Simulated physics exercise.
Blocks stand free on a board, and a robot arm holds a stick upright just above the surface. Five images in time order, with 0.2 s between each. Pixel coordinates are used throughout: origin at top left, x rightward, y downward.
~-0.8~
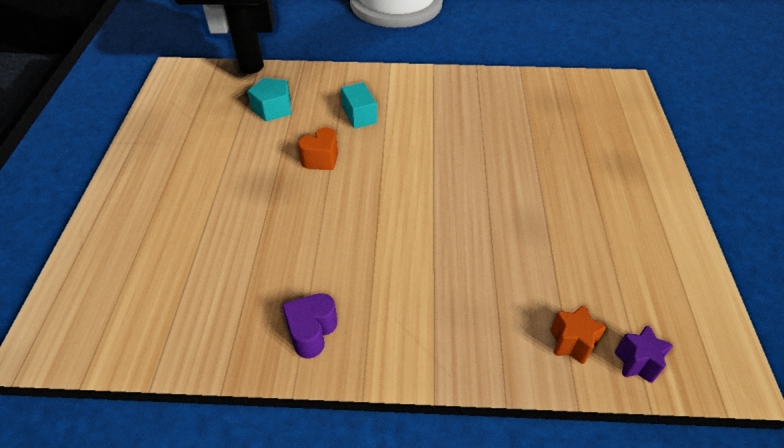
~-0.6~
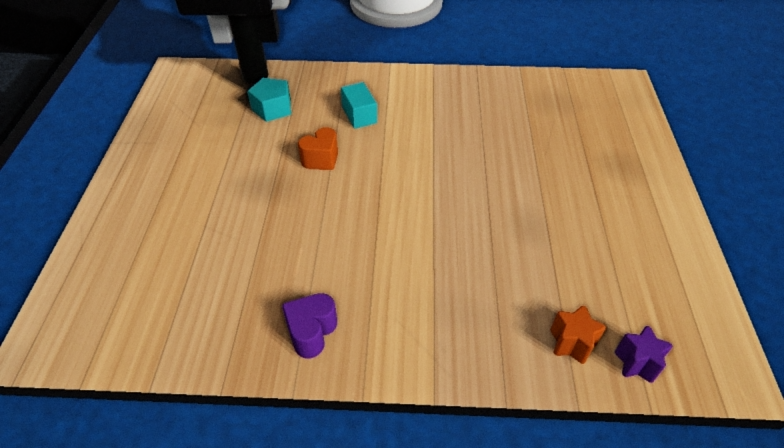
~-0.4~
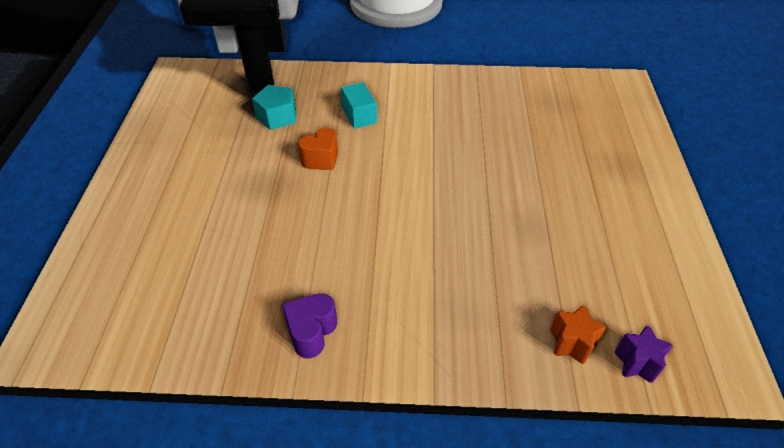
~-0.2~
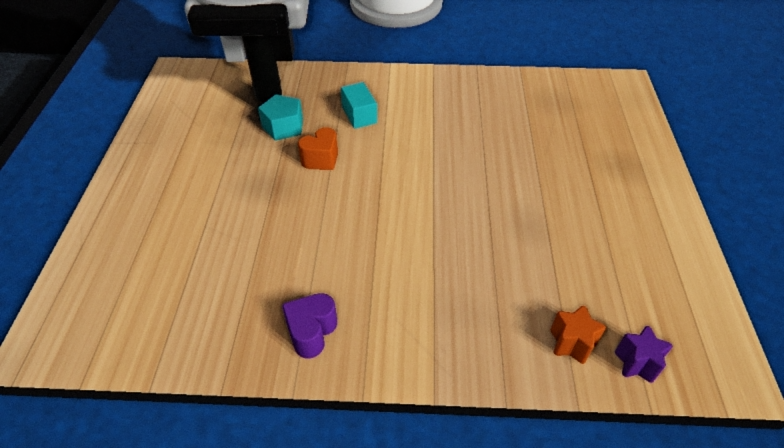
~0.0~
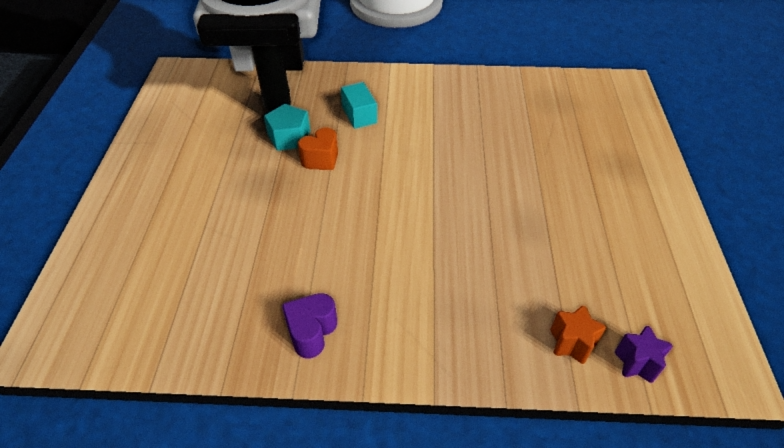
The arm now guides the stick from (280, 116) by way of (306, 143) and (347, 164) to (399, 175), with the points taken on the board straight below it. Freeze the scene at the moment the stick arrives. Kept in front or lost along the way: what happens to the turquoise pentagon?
It is off to the side or behind.
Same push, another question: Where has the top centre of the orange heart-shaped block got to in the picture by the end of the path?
It sits at (355, 172).
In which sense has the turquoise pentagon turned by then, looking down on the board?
From overhead, the rotation is clockwise.
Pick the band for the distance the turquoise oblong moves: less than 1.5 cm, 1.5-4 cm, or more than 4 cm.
The smallest band: Under 1.5 cm.
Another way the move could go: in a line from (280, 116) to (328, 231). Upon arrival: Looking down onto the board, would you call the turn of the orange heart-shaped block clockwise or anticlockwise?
Counterclockwise rotation.
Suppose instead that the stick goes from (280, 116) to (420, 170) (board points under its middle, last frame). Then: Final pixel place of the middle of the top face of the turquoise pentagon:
It should be at (300, 131) by then.
The first path, step by step. One third of the way, stick at (304, 132); turquoise pentagon at (298, 146), turned 50° clockwise; orange heart-shaped block at (331, 153), turned 35° anticlockwise.
Two thirds of the way, stick at (348, 153); turquoise pentagon at (300, 155), turned 75° clockwise; orange heart-shaped block at (348, 169), turned 15° anticlockwise.
At the end, stick at (399, 164); turquoise pentagon at (300, 155), turned 75° clockwise; orange heart-shaped block at (355, 172), turned 25° clockwise; turquoise oblong not moved.
